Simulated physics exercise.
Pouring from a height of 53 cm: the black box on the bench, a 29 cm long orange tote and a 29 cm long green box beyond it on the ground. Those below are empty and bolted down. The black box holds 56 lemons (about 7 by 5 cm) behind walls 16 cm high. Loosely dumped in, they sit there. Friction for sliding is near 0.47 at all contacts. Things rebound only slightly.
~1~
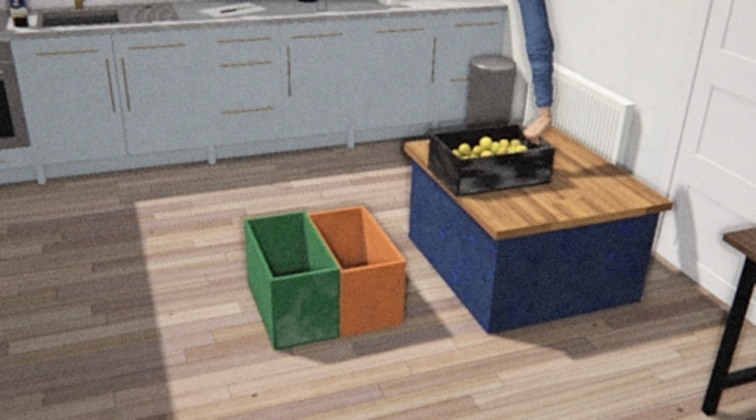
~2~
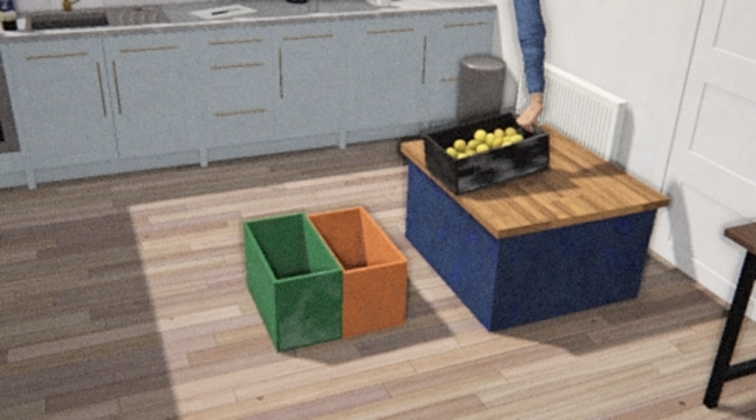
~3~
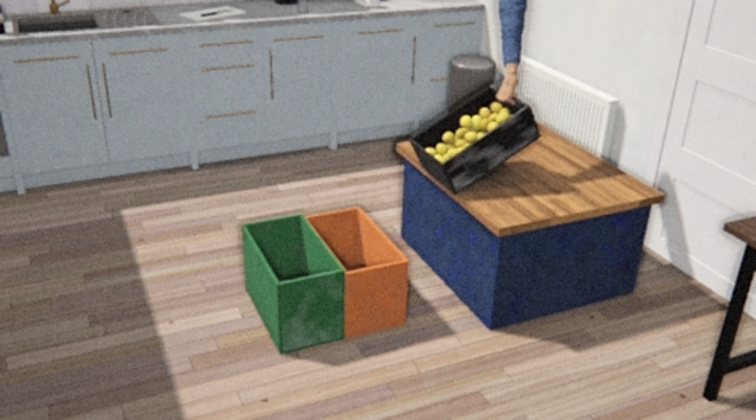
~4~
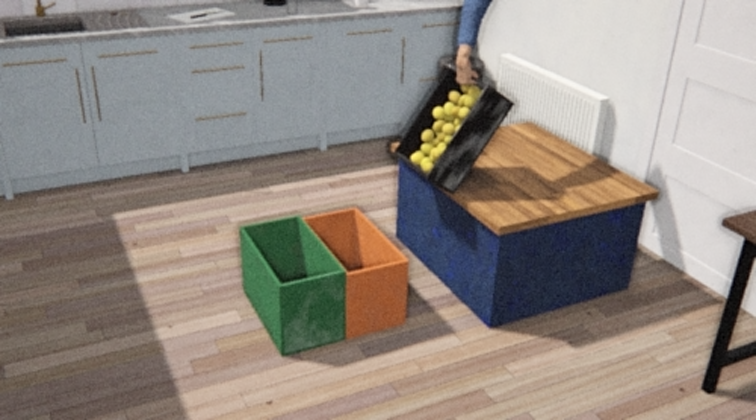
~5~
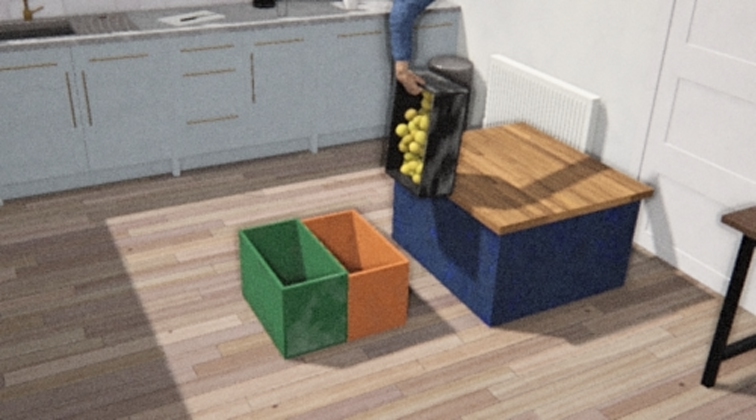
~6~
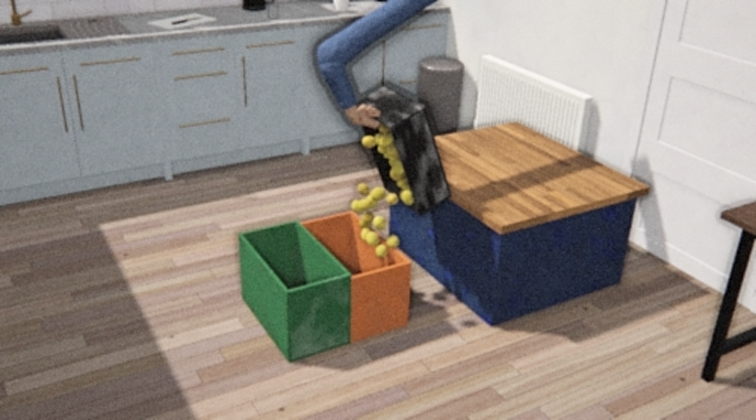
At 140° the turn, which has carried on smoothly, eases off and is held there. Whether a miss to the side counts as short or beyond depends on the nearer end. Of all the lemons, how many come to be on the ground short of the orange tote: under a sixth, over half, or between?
Once it all settles, the ground short of the orange tote holds one-sixth to one-half of the load.
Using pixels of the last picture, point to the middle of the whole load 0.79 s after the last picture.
Somewhere near (361, 291) in pixels.
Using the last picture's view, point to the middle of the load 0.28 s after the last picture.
Around (355, 268).
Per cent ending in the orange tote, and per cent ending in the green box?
60 and 0 %.
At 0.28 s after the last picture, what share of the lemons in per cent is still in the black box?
About 5 per cent.
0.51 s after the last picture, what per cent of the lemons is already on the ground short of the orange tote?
25 %.
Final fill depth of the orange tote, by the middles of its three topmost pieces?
8 cm or thereabouts.
Then, 0.13 s after the last picture, tilt 125°; 23 still in the black box, 12 in the orange tote and 21 in the air.
Then, 0.28 s after the last picture, tilt 136°; 4 still in the black box, 33 in the orange tote, 2 on the ground short of the orange tote and 17 in the air.
Then, 0.51 s after the last picture, tilt 140°; 35 in the orange tote, 15 on the ground short of the orange tote and 6 in the air.
Outcome (0.79 s after the last picture), 35 in the orange tote and 21 on the ground short of the orange tote. Asked share, 21 of 56, 38 per cent.
